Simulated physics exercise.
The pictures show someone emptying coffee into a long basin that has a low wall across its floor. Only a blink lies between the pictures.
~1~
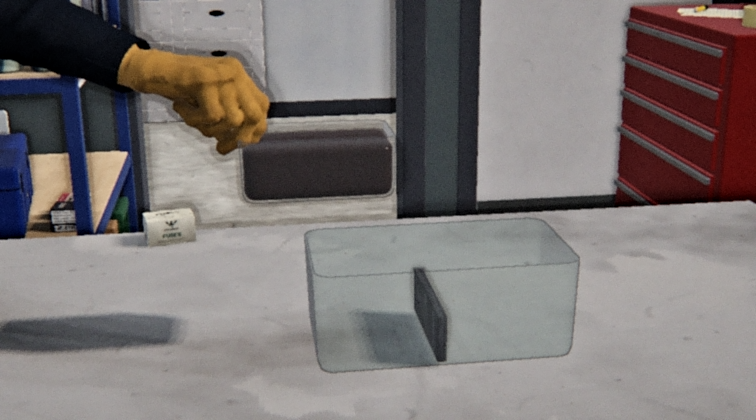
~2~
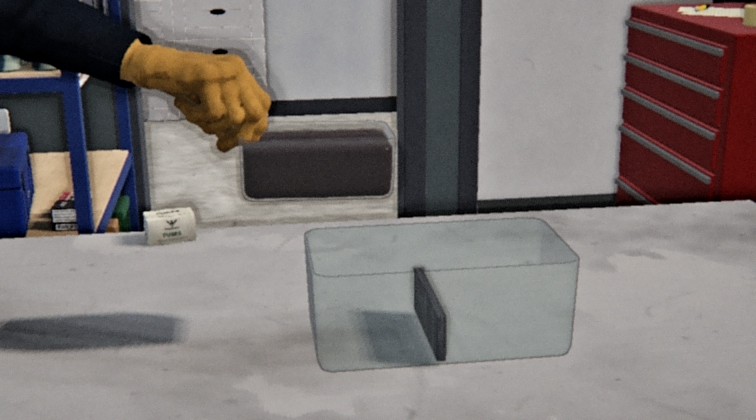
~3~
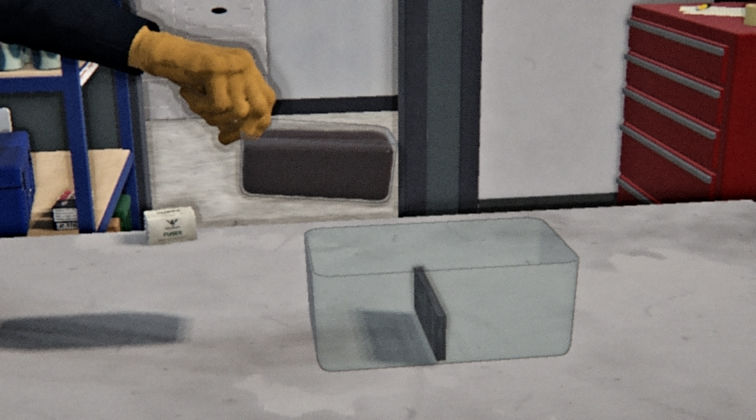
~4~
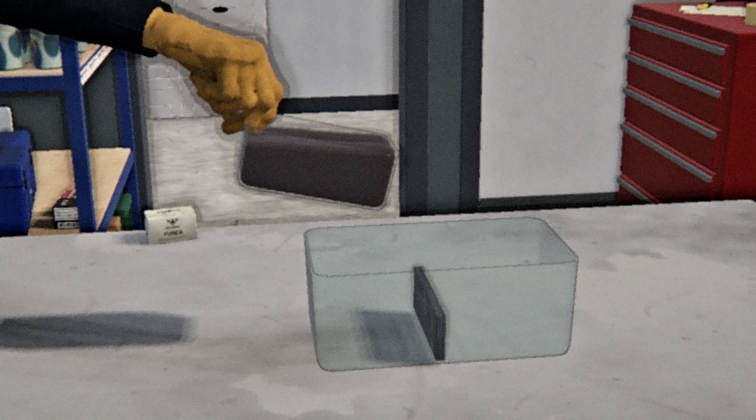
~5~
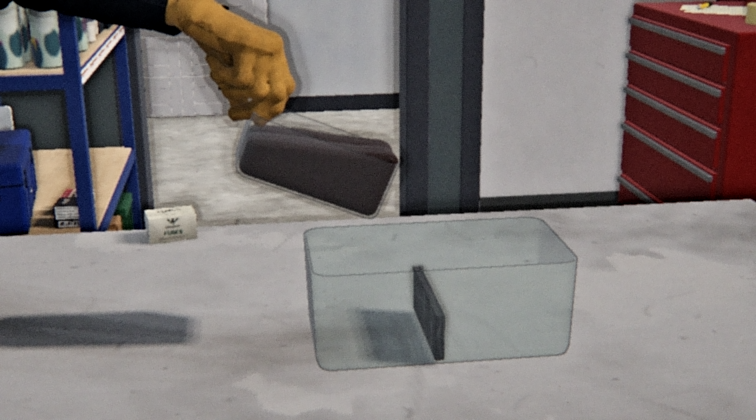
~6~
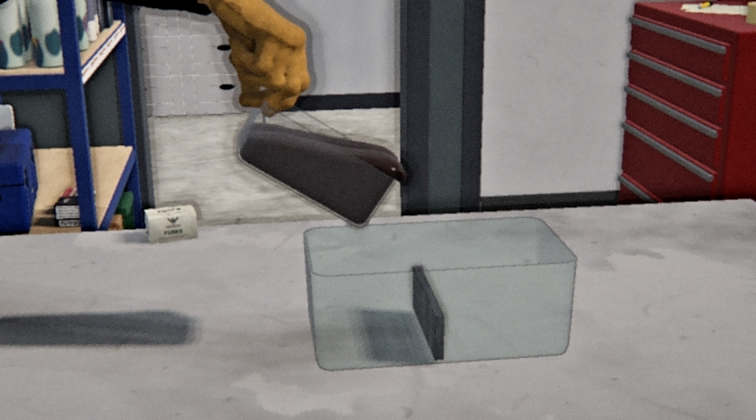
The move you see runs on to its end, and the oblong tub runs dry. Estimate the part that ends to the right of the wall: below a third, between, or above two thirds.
In the end from a third to two thirds is right of the wall.
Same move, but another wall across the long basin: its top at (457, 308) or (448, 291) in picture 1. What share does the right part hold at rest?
Near 20 % and 10 %.
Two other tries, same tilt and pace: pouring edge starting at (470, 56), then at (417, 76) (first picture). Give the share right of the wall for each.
Roughly 85 per cent, and 75 per cent.
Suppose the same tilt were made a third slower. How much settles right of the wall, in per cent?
Some 60 per cent.
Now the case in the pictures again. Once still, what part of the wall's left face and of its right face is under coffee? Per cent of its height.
Near 40 on the left, 30 on the right.
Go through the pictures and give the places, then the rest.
Tilt 0°; pouring edge (390, 130); surface from (241, 143) to (388, 137); the long basin's rim runs from (309, 254) to (561, 240); the wall's top is at (430, 292), in the first picture.
Tilt 2°; pouring edge (390, 131); surface from (242, 142) to (388, 137), in the second picture.
Tilt 6°; pouring edge (392, 137); surface from (243, 139) to (390, 140), in the third picture.
Tilt 13°; pouring edge (393, 146); surface from (245, 135) to (391, 143), in the fourth picture.
Tilt 22°; pouring edge (393, 158); surface from (245, 135) to (392, 151); 2 per cent is over the edge, in the fifth picture.
Tilt 33°; pouring edge (391, 173); surface from (244, 131) to (375, 156); 7 per cent is over the edge, in the sixth picture.
A moment on, the oblong tub is tipped on its side and 20 per cent is still to pour, 23 is left of the wall and 28 right of it.
Next, the oblong tub is tipped on its side and 5 per cent is still to pour, 48 is left of the wall and 42 right of it.
Then the oblong tub is tipped on its side and 2 per cent is still to pour, 52 is left of the wall and 42 right of it.
Later the oblong tub is tipped on its side and 1 per cent is still to pour, 54 is left of the wall and 43 right of it.
Finally, 55 per cent lies left of the wall, 43 right of it and 2 outside.
